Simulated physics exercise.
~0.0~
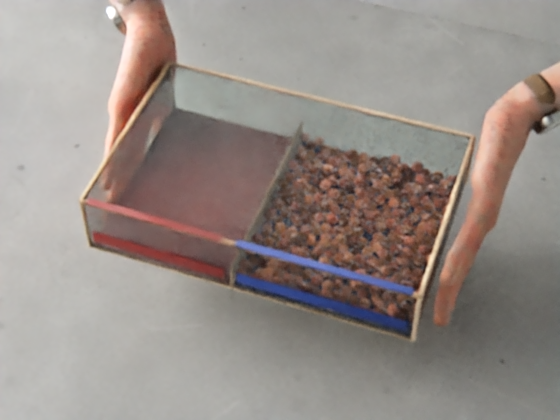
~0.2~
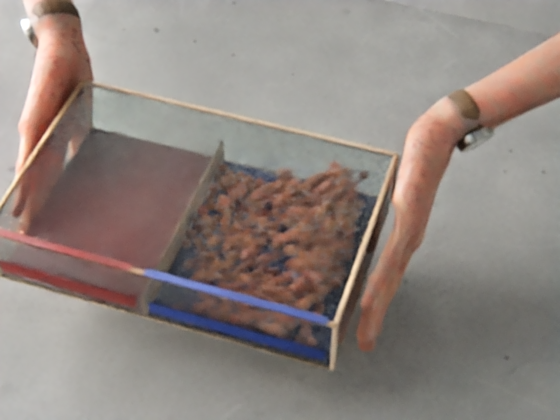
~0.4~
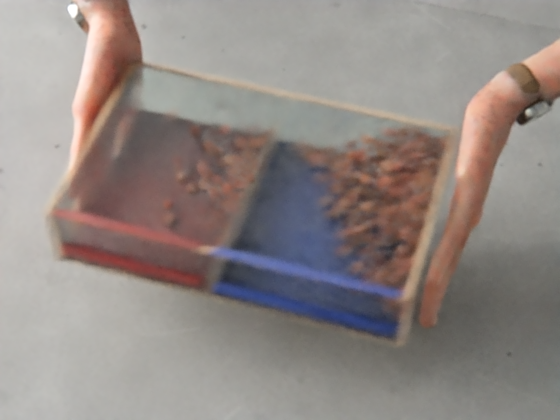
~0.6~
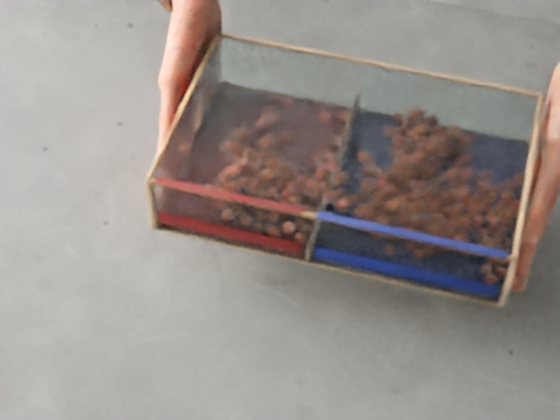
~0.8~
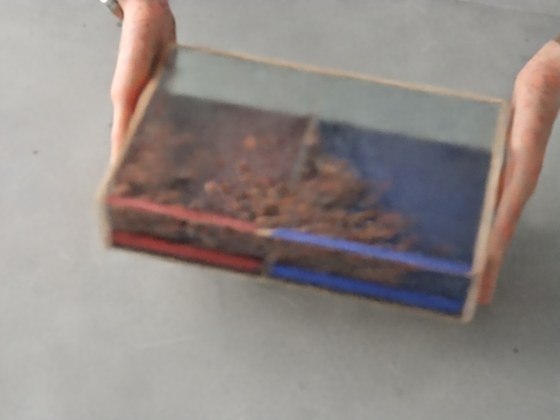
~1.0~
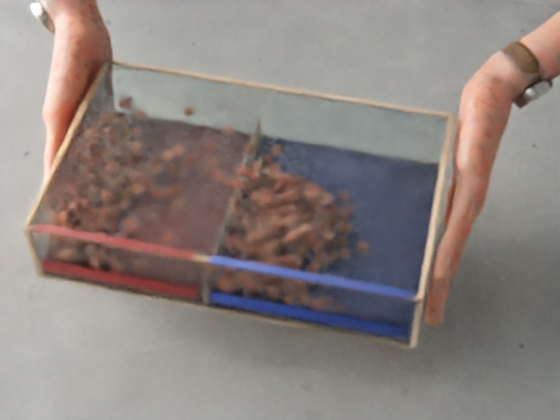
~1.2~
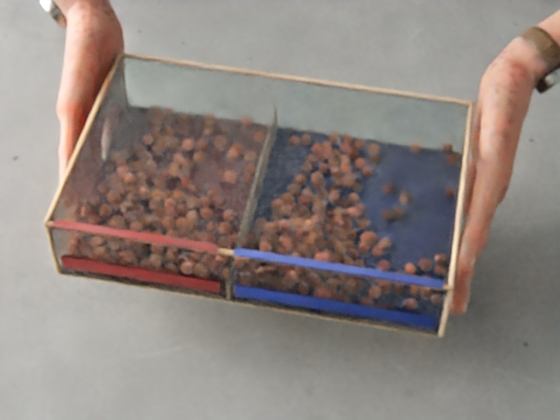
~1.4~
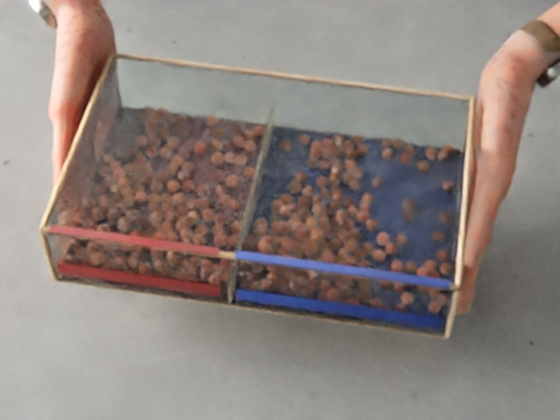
Above a plain grey floor, two hands hold a clear, shallow box split by a partition into a red-marked left side and a blue-marked right side. At first, small reddish-brown pellets fill the right side while the left is empty. The hands swing the box left, then right, and the pellets slide about, some crossing into the left side. As the box swings back and forth again, more spill across and pile up near the partition. The shaking eases, and the pellets finally lie scattered over both sides, leaving patches of blue floor bare at the right.
